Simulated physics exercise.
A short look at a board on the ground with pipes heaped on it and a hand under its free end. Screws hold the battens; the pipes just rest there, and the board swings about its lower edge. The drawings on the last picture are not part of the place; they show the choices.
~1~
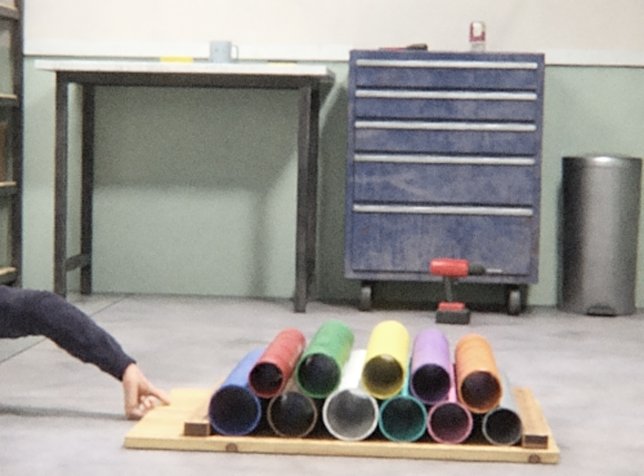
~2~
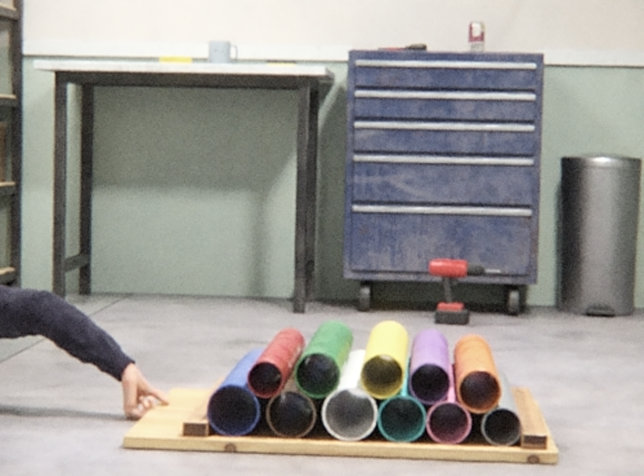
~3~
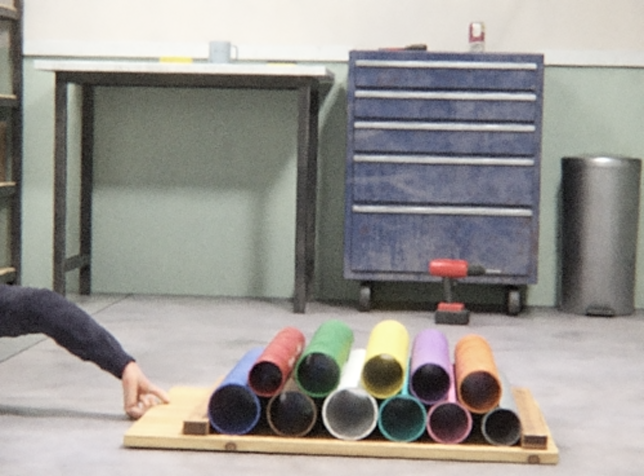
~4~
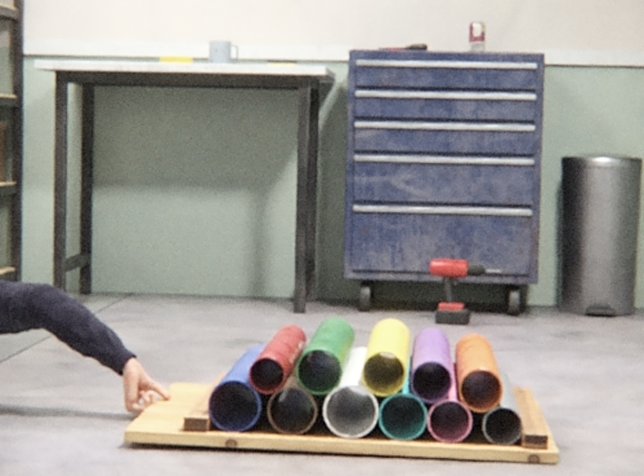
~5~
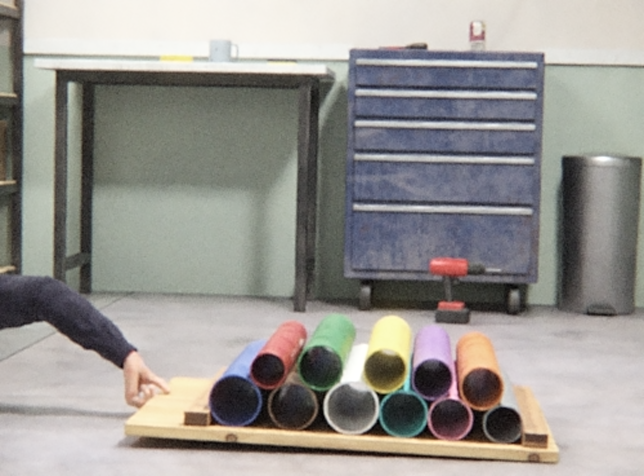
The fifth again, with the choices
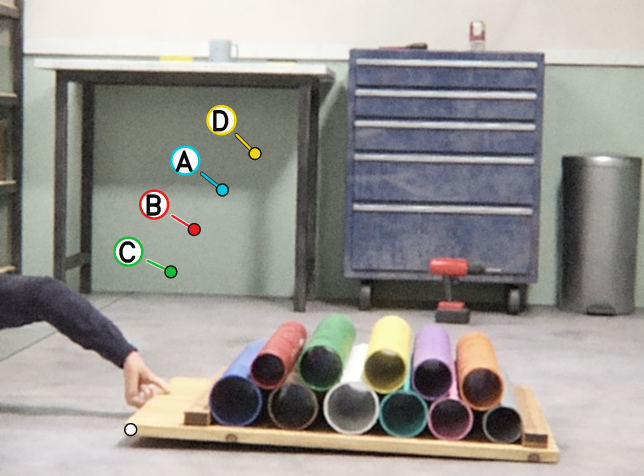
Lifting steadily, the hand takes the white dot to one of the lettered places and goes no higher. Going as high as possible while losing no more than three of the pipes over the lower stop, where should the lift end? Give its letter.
The answer is mark B.
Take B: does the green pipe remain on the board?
Yes.
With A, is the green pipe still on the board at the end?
No.
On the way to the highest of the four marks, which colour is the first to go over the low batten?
The orange one.
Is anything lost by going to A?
Yes, at A.
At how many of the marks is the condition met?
The number is two.
On the marked copy, A at (222, 190); B at (194, 230); C at (171, 272); D at (255, 154); the white dot at (131, 430).
Following B. Soon after the start, board at 17°.
Later, board at 30°.
In the end, board at 30°, three over the low batten (orange, yellow, purple).
As for the rest, A five over the low batten; C one over the low batten (orange); D five over the low batten.
